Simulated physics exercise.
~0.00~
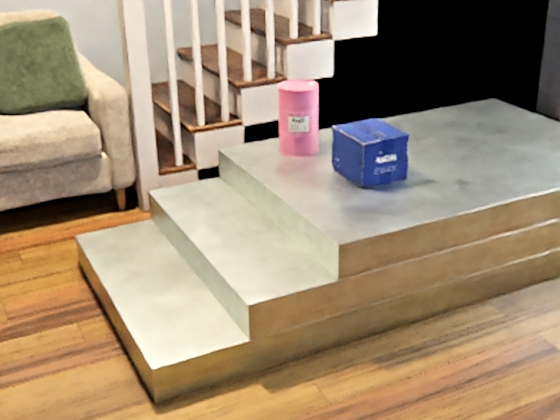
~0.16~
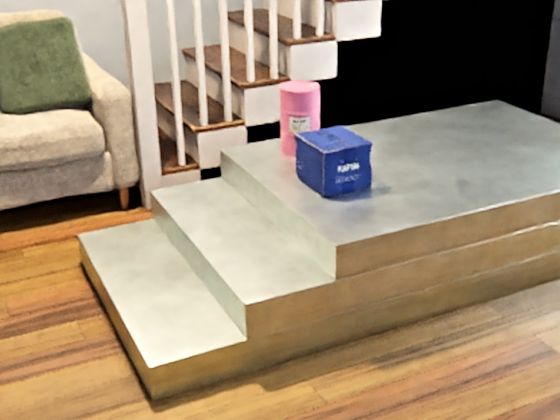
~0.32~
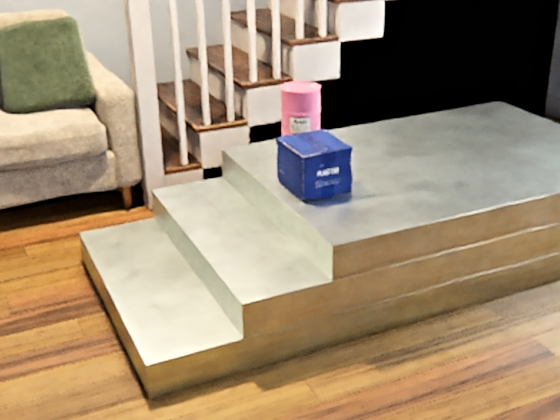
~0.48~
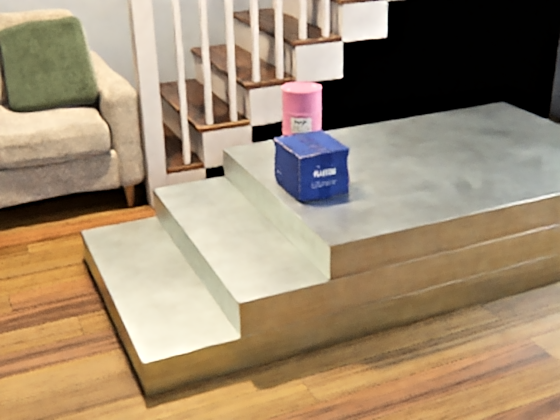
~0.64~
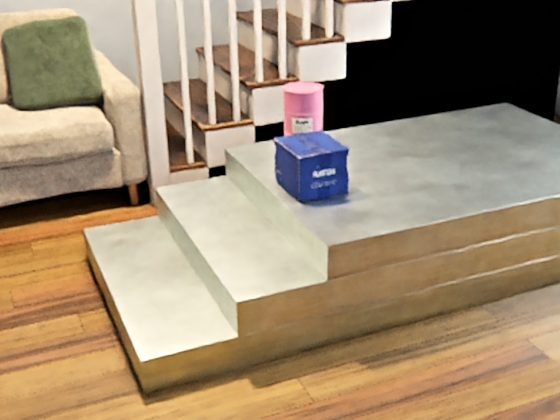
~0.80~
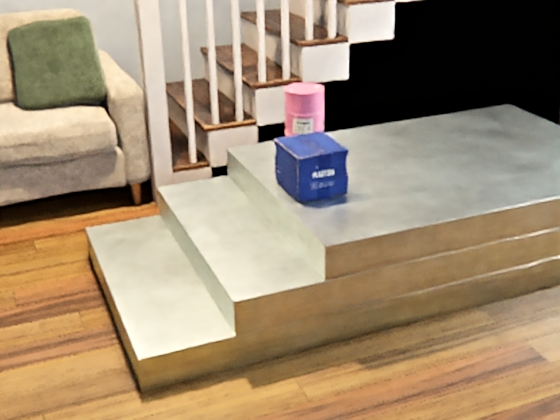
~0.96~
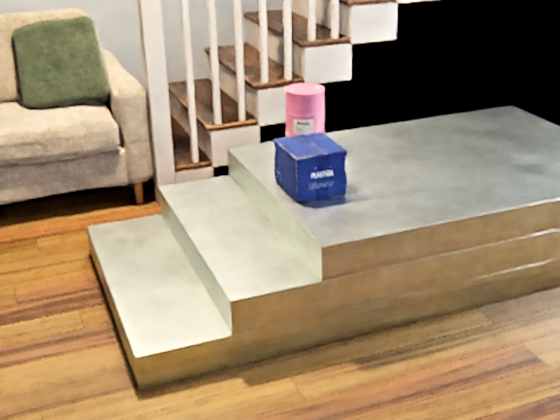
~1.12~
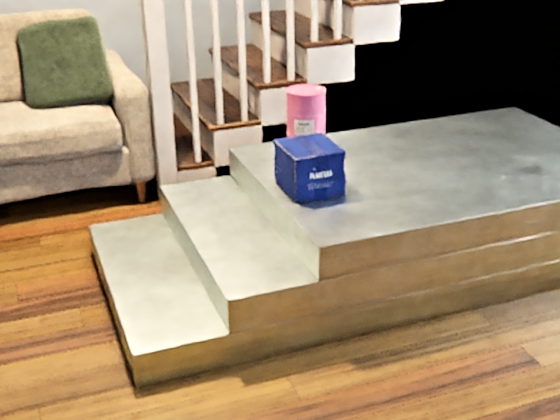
At first, a blue box and a pink canister stand on the landing at the top of a short flight of broad, pale steps, with a sofa and a wooden staircase behind. The blue box is already sliding left across the landing, passing in front of the canister. It slows as it nears the edge of the top step, then comes to a stop just short of it. The pink canister stays where it is, partly hidden behind the box. The view drifts slightly sideways, and at the end both objects are still resting on the landing.
